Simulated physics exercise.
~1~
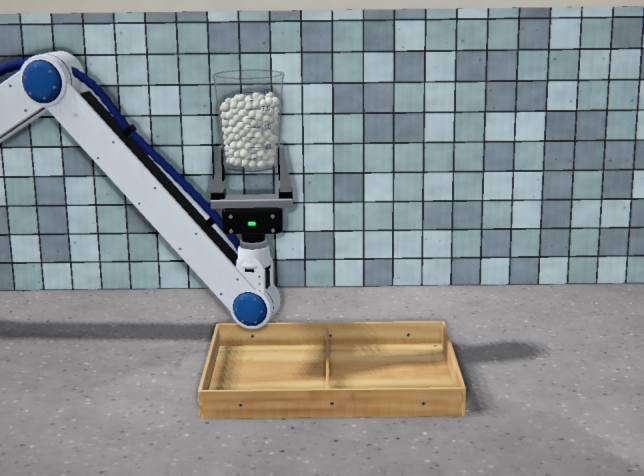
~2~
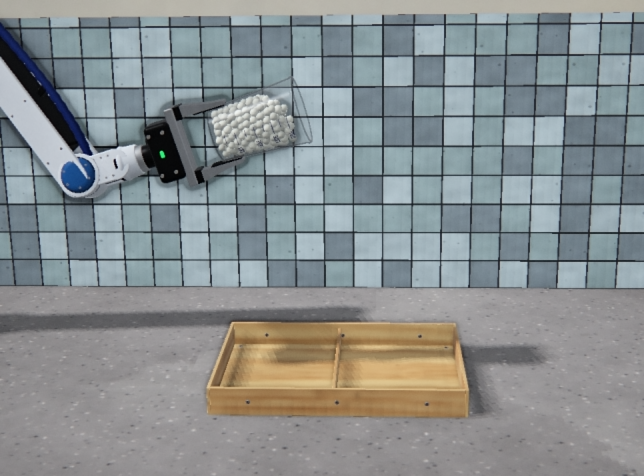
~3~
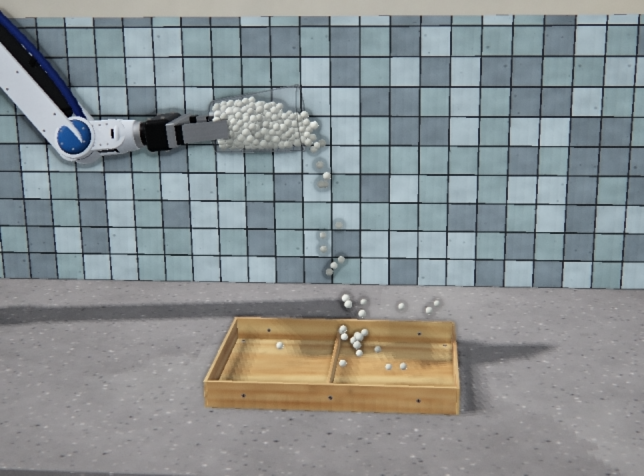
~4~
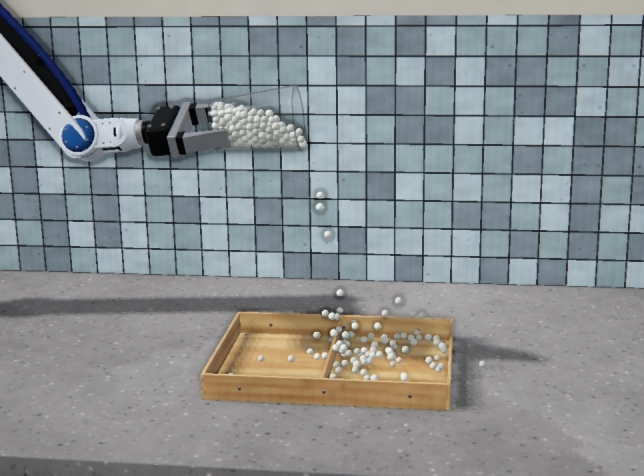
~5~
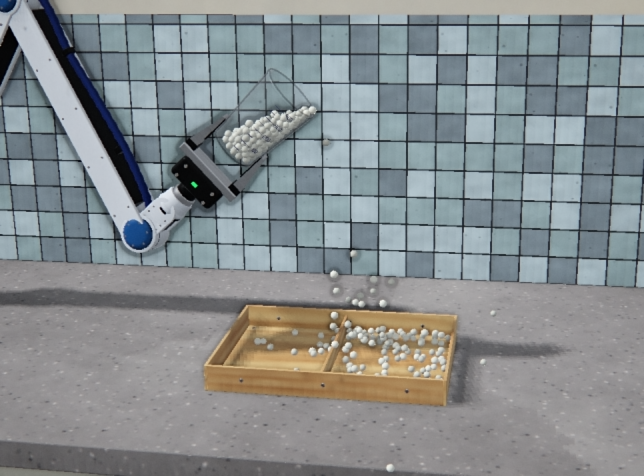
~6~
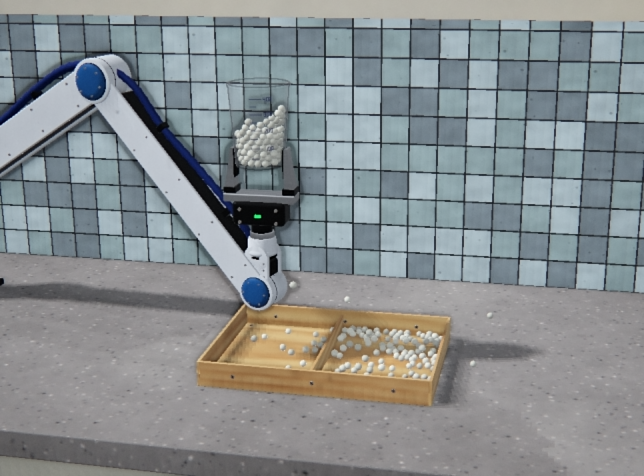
Robot arm tipping a clear tumbler of white beads over a divided wooden tray, then righting it with many beads still inside.
